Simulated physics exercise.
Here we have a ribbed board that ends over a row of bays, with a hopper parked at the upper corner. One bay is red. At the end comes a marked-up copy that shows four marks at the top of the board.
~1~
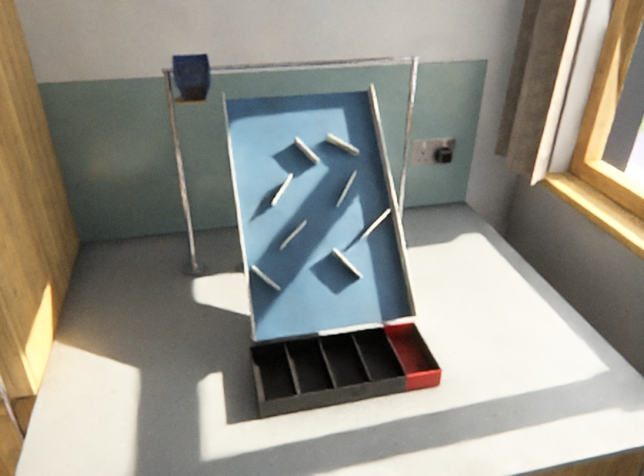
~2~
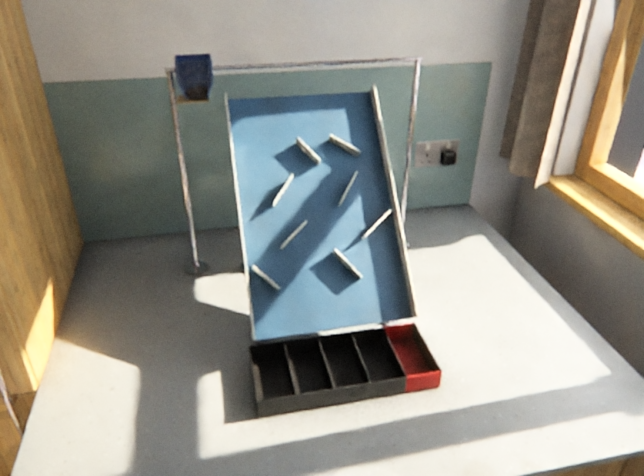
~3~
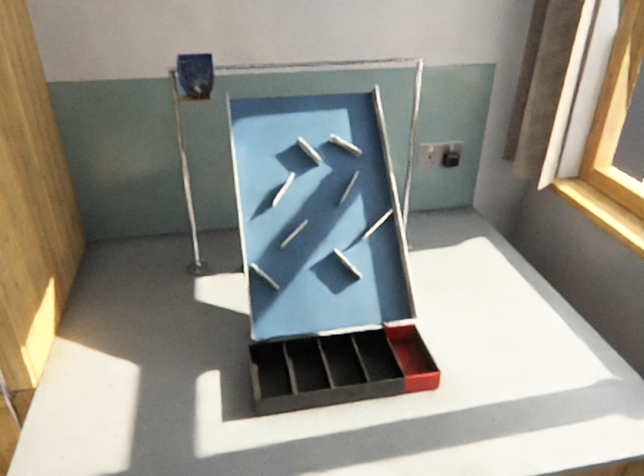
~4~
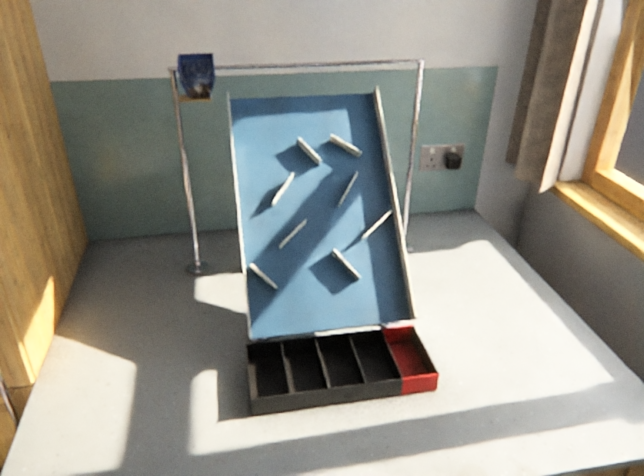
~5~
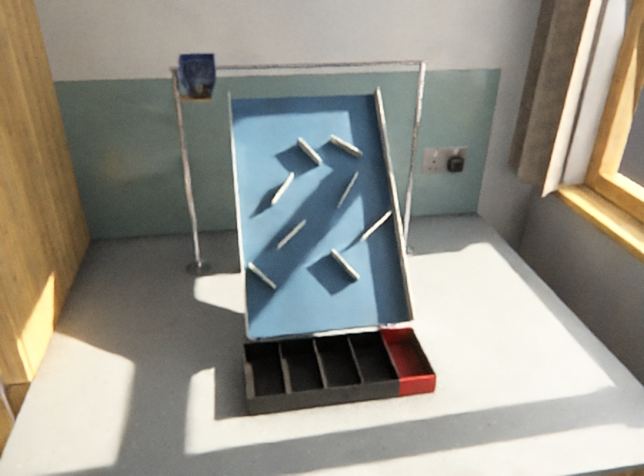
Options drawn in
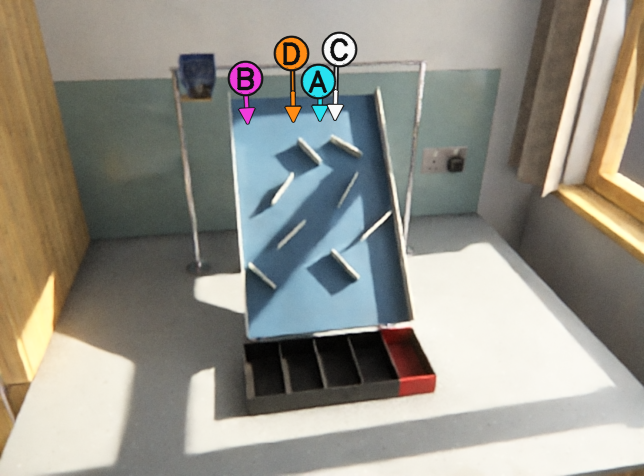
On a sunlit tabletop, a ribbed blue board and small hopper stay still above five bays.
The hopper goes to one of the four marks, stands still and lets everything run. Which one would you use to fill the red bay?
The best mark is C.
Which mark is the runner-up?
A it is.
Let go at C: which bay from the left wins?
It is the fifth one.
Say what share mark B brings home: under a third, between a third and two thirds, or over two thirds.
Mark B gives under a third.
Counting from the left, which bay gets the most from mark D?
The second from the left.
On the marked copy, mark A meets the board at (319, 115); mark B meets the board at (247, 118); mark C meets the board at (335, 114); mark D meets the board at (293, 116).
Choosing A, roughly a third in the red bay, roughly a quarter in other bays, roughly a third outside the box.
Choosing B, not one piece in the red bay, almost all in other bays, about a tenth outside the box.
Choosing C, roughly two thirds in the red bay, about a tenth in other bays, roughly a quarter outside the box.
Choosing D, about a tenth in the red bay, roughly half in other bays, roughly a third outside the box.
